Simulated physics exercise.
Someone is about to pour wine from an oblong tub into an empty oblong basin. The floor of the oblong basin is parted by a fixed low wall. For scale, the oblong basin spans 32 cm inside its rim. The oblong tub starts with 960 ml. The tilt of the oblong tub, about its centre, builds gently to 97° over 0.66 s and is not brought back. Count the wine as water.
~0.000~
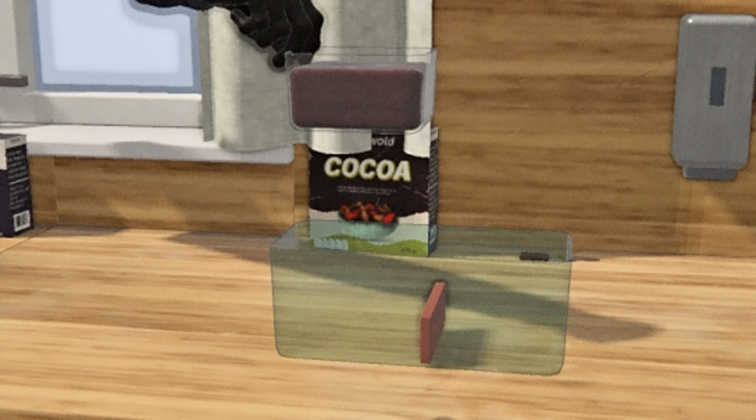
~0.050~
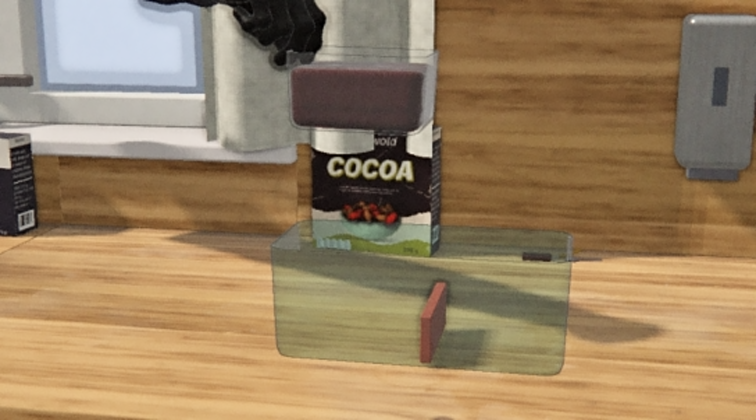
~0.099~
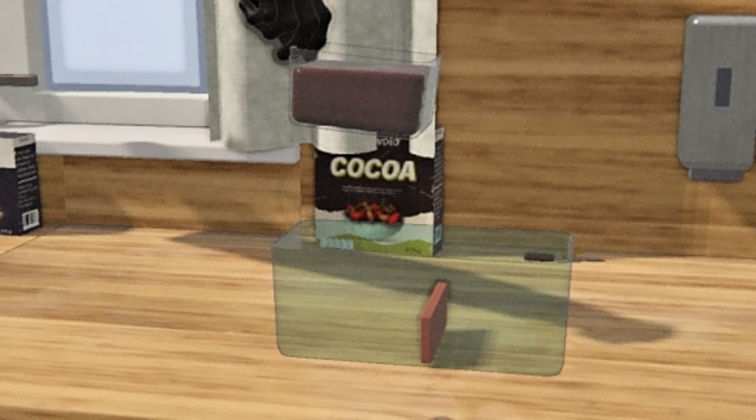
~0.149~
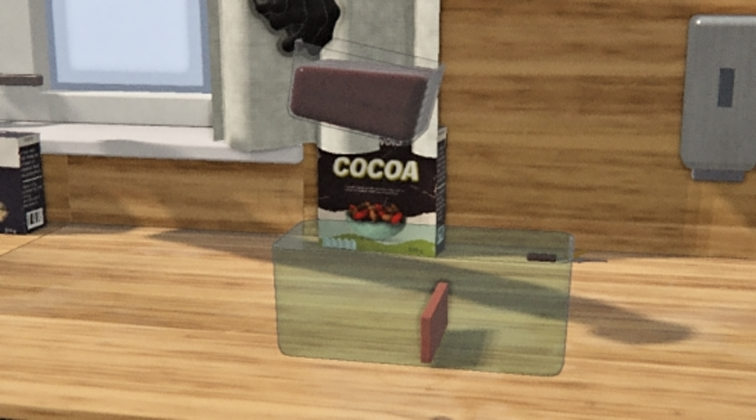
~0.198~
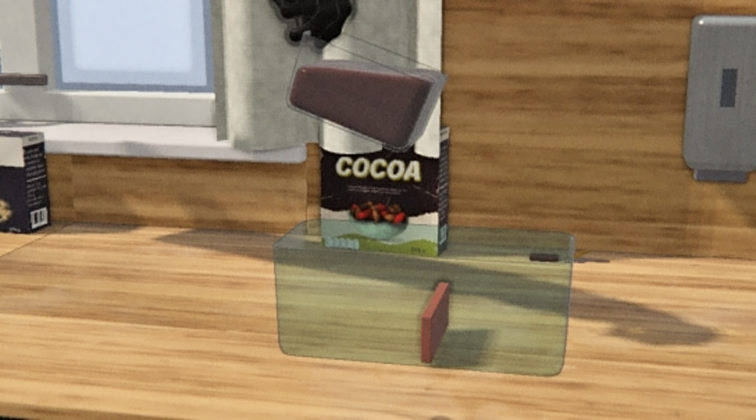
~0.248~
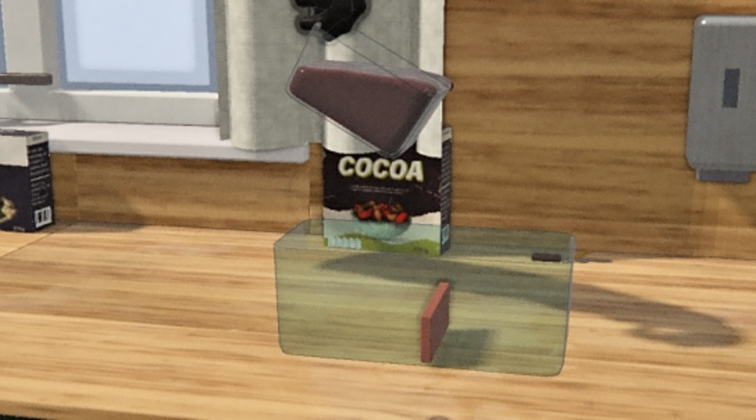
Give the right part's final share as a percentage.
The far part has some 79 per cent.
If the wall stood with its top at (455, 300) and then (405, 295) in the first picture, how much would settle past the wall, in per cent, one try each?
In turn about 70 and 85 per cent.
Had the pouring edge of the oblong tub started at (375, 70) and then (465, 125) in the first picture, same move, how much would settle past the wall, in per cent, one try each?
In turn about 50 and 85 per cent.
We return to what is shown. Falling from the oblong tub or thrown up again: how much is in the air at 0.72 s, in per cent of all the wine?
About 12 per cent.
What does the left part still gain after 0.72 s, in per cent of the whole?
Some 10 per cent.
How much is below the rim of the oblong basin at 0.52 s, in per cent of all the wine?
Near 18 in a hundred.
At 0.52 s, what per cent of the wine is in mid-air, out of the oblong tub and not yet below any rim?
Some 50 per cent.
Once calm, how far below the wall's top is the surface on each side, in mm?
Left about 48 mm, right about 12 mm.
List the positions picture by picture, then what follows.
In the first frame, tilt 0°; pouring edge (431, 54); surface from (301, 66) to (429, 68); the oblong basin's rim runs from (284, 235) to (571, 249); the wall's top is at (434, 301).
In the second frame, tilt 1°; pouring edge (432, 56); surface from (302, 66) to (430, 69).
In the third frame, tilt 5°; pouring edge (435, 61); surface from (305, 64) to (433, 71).
In the fourth frame, tilt 12°; pouring edge (438, 70); surface from (307, 65) to (435, 73).
In the fifth frame, tilt 20°; pouring edge (440, 81); surface from (307, 65) to (440, 76).
In the sixth frame, tilt 30°; pouring edge (441, 95); surface from (307, 65) to (441, 87); 4 per cent is over the edge.
By 0.52 s the tilt is 87° and 31 per cent is still to pour, 0 is left of the wall and 18 right of it.
By 0.72 s the tilt is 97° and 9 per cent is still to pour, 1 is left of the wall and 71 right of it.
By 0.93 s the tilt is 97° and 2 per cent is still to pour, 7 is left of the wall and 78 right of it.
By 1.16 s the tilt is 97° and 1 per cent is still to pour, 10 is left of the wall and 79 right of it.
At rest 11 per cent lies left of the wall, 79 right of it and 10 outside.
